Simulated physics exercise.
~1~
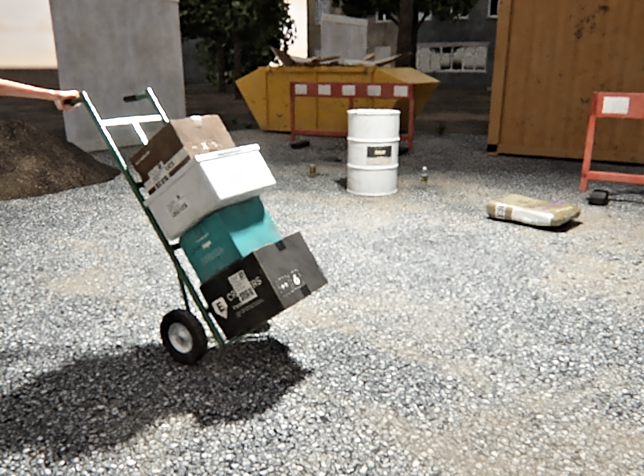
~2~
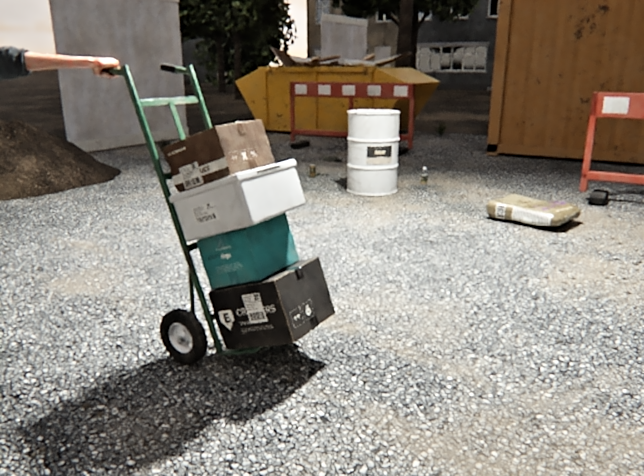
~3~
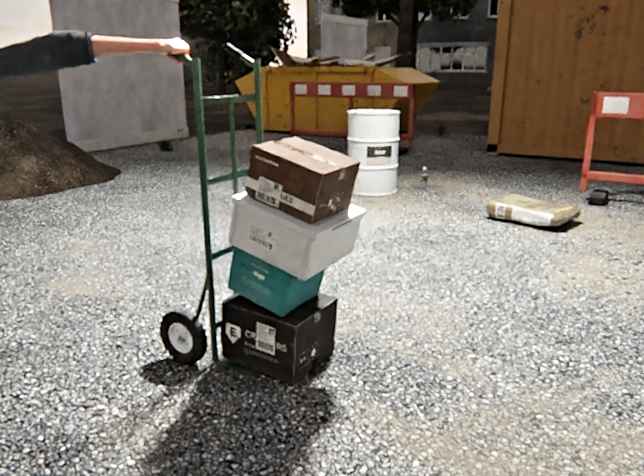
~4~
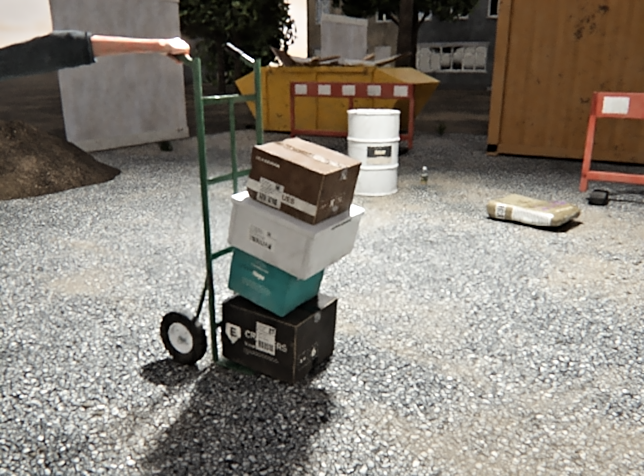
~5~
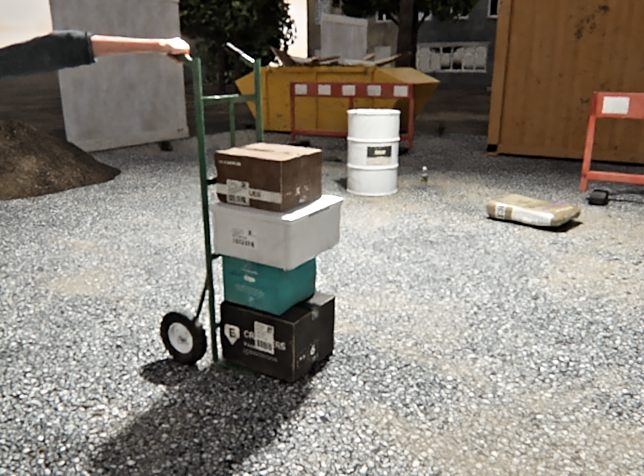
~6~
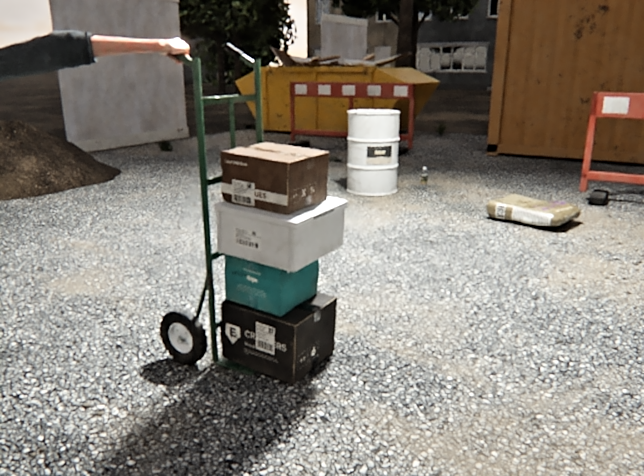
In this clip, a hand swings a green hand truck upright on gravel, and its stack of four boxes, black, turquoise, white and brown from bottom to top, shifts rightward, the upper ones leaning before settling back leftward, still stacked and standing beside the upright truck.
